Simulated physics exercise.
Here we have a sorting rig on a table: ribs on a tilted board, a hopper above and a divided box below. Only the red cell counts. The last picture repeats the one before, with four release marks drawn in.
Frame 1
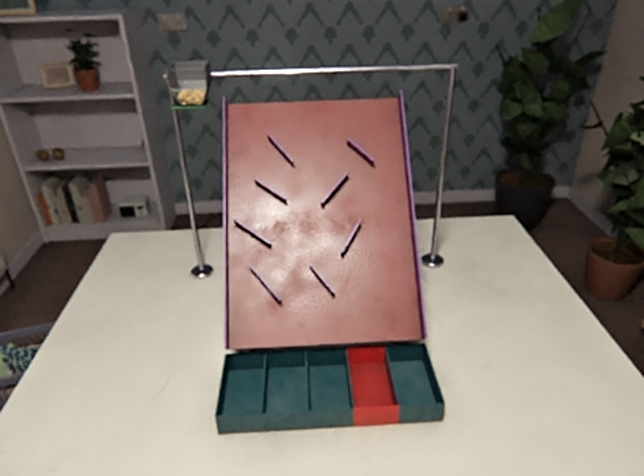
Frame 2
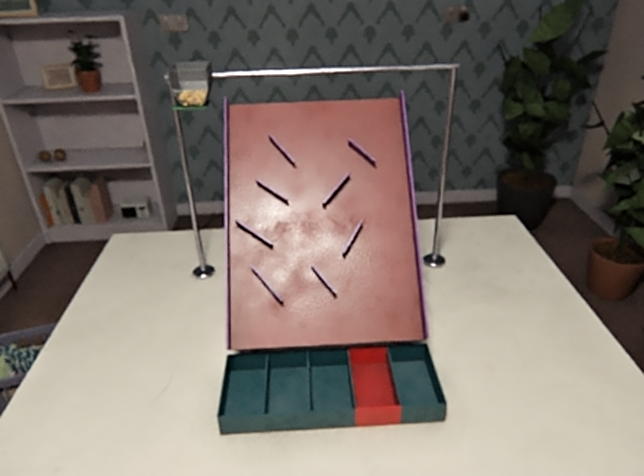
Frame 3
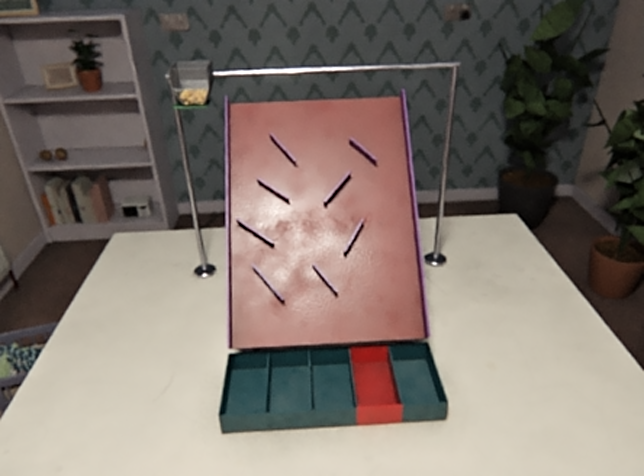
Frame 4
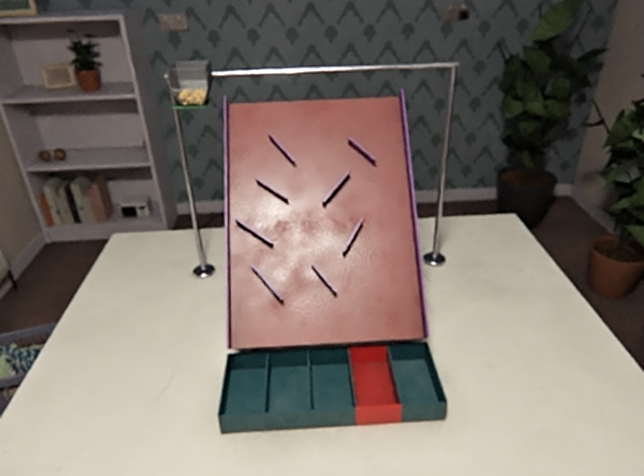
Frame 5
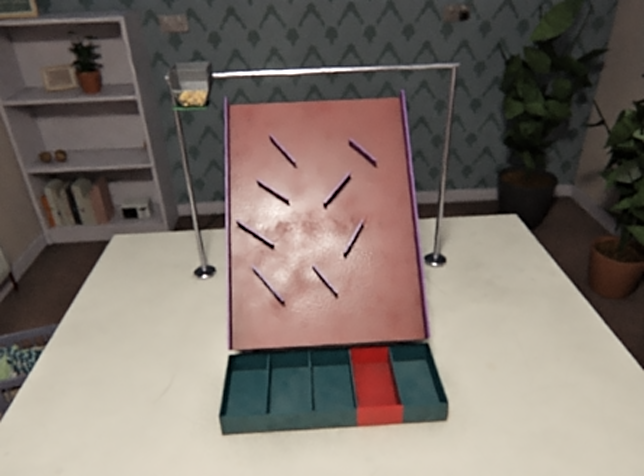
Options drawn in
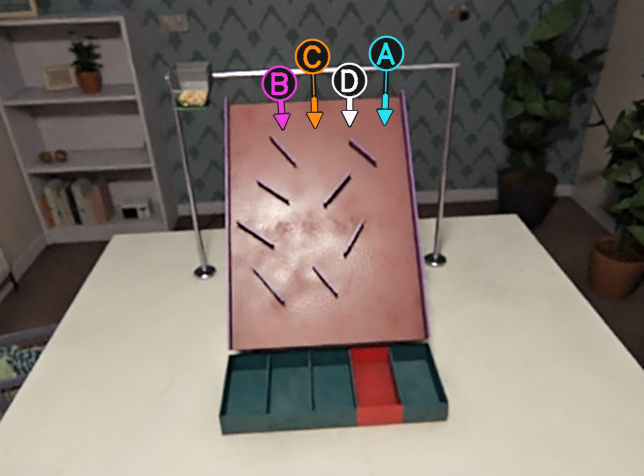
A tilted reddish board with slanted ribs stood on a white table above a divided green box with one red cell, while the small hopper at upper left stayed put and nothing really moved.
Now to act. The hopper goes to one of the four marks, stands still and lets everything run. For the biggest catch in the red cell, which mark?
B.
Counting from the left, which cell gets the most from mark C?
The second from the left.
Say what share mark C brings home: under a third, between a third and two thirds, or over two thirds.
Under a third.
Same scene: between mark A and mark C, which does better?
C it is.
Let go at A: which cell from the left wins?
The fifth.
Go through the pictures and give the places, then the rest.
The first picture shows hopper near (193, 96), dried chickpeas, door shut.
The second picture shows ribs (269, 134) to (295, 162), (349, 139) to (376, 162), (256, 179) to (288, 199).
The third picture shows ribs (324, 202) to (351, 171), (236, 218) to (273, 242), (344, 252) to (363, 219).
The fourth picture shows ribs (251, 264) to (282, 300), (312, 264) to (336, 291).
The fifth picture shows red cell near (380, 415), number 4 of 5 from the left.
On the marked copy, mark A meets the board at (384, 119); mark B meets the board at (282, 123); mark C meets the board at (315, 122); mark D meets the board at (349, 120).
Choosing A, only a few in the red cell, the bulk in other cells, close to a quarter outside the box.
Choosing B, close to a third in the red cell, close to half in other cells, a small share outside the box.
Choosing C, a small share in the red cell, close to two thirds in other cells, close to a quarter outside the box.
Choosing D, a small share in the red cell, the bulk in other cells, a small share outside the box.
